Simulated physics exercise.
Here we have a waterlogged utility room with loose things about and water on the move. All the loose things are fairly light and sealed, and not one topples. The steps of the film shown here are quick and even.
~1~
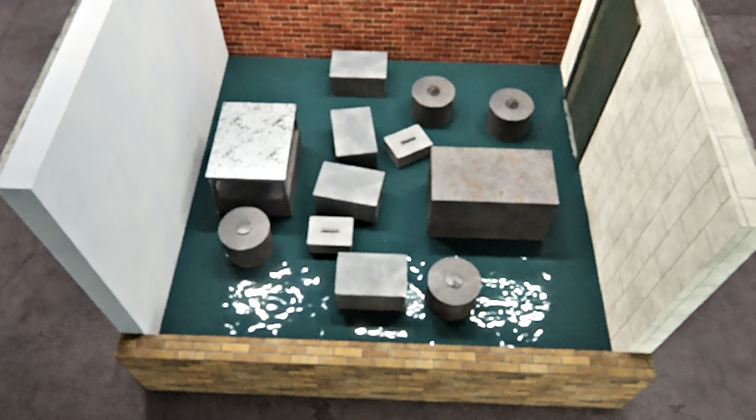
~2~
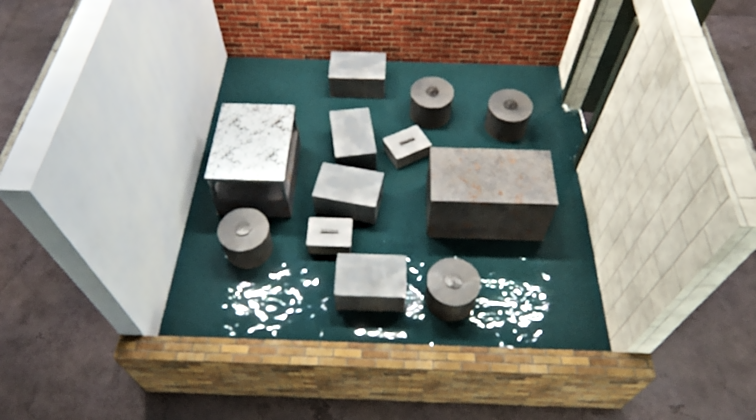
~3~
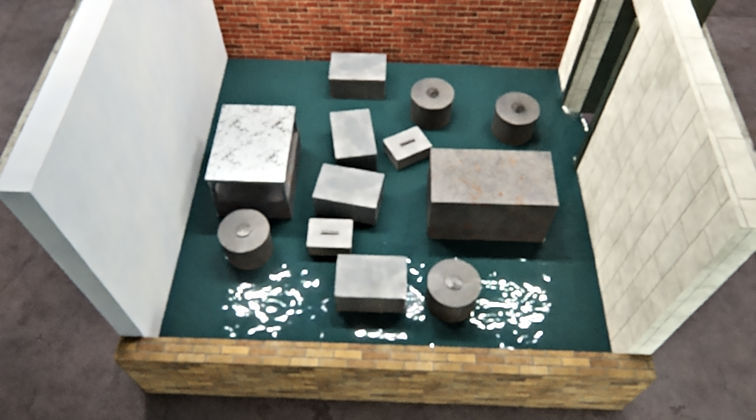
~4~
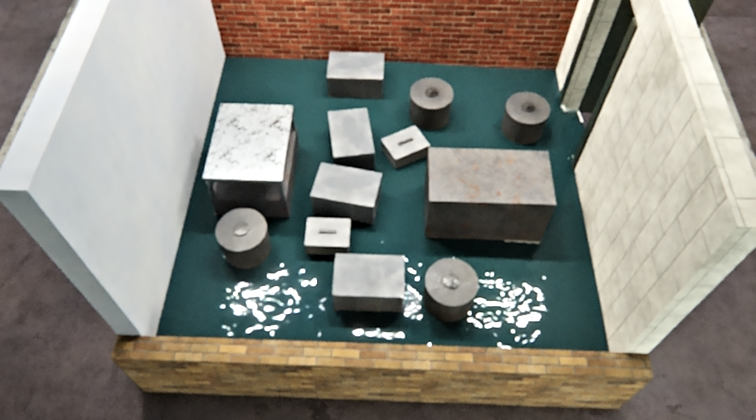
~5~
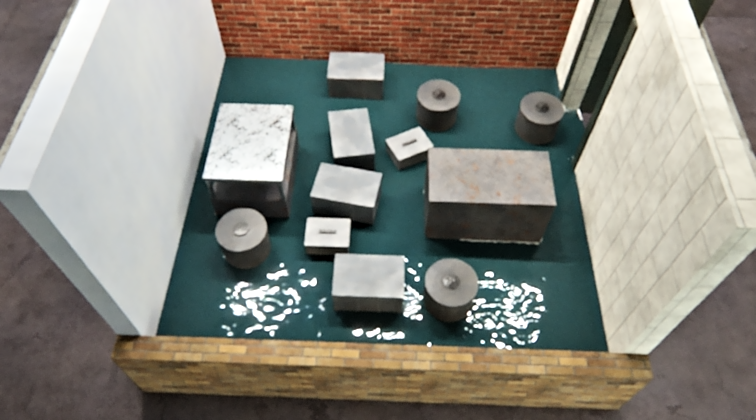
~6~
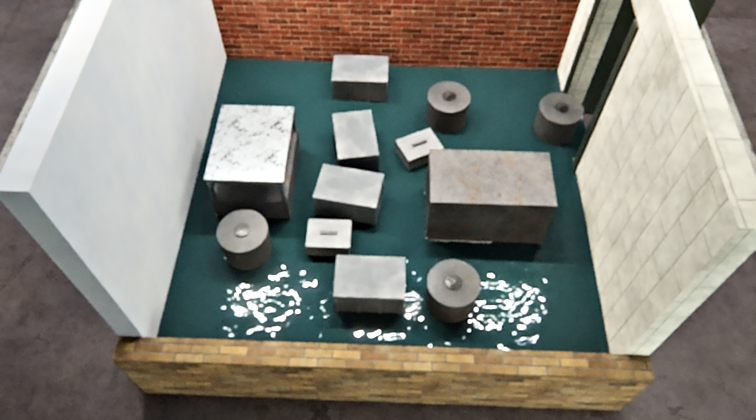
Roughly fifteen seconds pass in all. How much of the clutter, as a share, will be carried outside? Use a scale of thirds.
On that scale, between one and two thirds.
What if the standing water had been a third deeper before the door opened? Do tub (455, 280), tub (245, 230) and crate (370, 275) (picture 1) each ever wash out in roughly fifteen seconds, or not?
In sequence they are not removed, not removed and not removed.
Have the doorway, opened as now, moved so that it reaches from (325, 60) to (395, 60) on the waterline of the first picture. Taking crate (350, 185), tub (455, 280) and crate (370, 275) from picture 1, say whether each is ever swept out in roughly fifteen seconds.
Lost - retained - retained.
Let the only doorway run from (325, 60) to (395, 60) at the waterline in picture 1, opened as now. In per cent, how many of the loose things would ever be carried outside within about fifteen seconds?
About 70 %.
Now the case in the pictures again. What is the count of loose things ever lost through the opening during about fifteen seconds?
By my reckoning the answer is 4.
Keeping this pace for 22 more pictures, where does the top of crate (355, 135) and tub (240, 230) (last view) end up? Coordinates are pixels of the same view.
About (539, 106) and (296, 224).
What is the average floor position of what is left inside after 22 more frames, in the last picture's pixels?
I'd put it around pixel (442, 190).
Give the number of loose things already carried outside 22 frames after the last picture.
3.
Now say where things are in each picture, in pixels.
The first picture shows a tub at (512, 104) floats; a tub at (433, 91), afloat; 0 of 10 have shifted.
The second picture shows a tub at (511, 105), afloat; a tub at (432, 92) floats; 0 of 10 have shifted.
The third picture shows a tub at (518, 108), afloat, close to its start; a tub at (433, 93), afloat; 1 of 10 have shifted.
The fourth picture shows a tub at (528, 108) floats, close to its start; a tub at (432, 93), afloat; 1 of 10 have shifted.
The fifth picture shows a tub at (542, 108), afloat, a stride from its start; a tub at (439, 95), afloat, close to its start; 2 of 10 have shifted.
The sixth picture shows a tub at (561, 108), afloat, a stride from its start; a tub at (449, 97), afloat, close to its start; 3 of 10 have shifted.
A moment on, 1 of 10 are out; 9 afloat.
Next, 2 of 10 are out; 8 afloat.
Later, 3 of 10 are out; 7 afloat.
In the end, 4 of 10 are out; 6 afloat.
